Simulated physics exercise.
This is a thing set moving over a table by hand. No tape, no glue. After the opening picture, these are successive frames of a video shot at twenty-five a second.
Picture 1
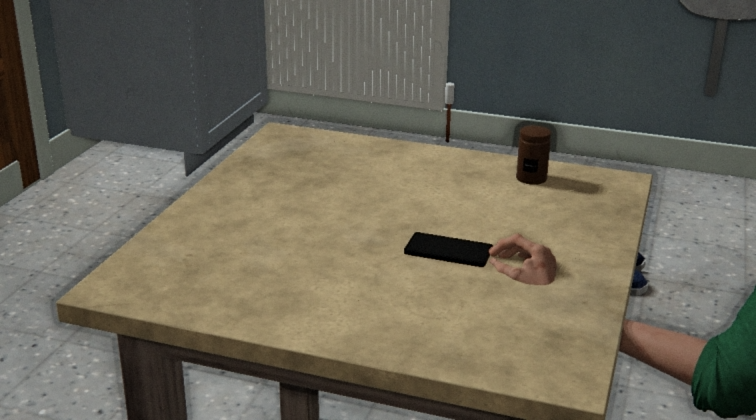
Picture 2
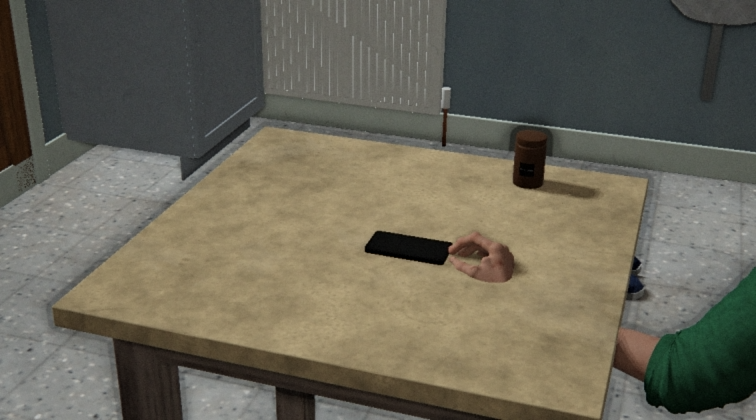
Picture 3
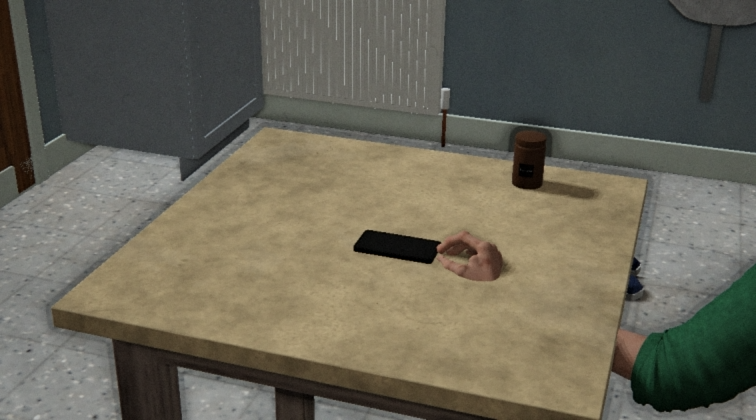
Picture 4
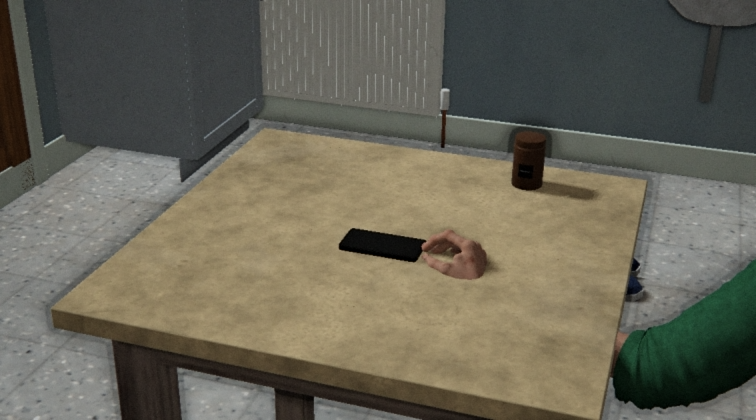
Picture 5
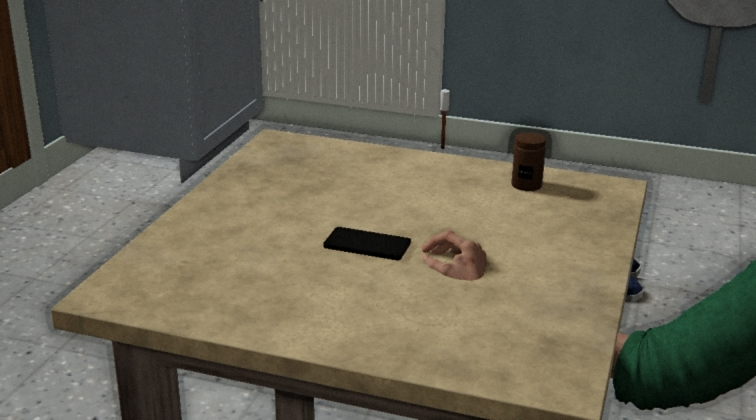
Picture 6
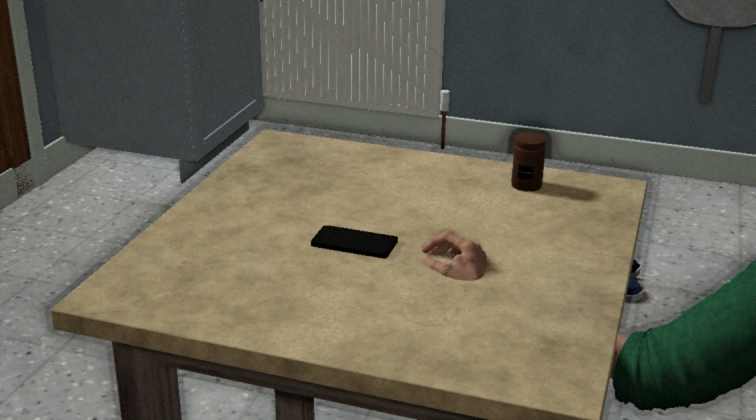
We see a hand in a green sleeve push a black phone leftward across a tabletop, with a dark brown jar standing behind; the hand then stays still while the phone slides a little farther left, away from the fingers.
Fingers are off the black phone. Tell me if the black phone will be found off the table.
The black phone is still on the table.
Then, 0.10 s past the last view, black phone displaced about its own width near (334, 238).
Then, 0.30 s past the last view, black phone displaced about its own width near (328, 237).
Finally, moved from the start, black phone. Final places as the last picture's camera would see them, black phone near (328, 237).
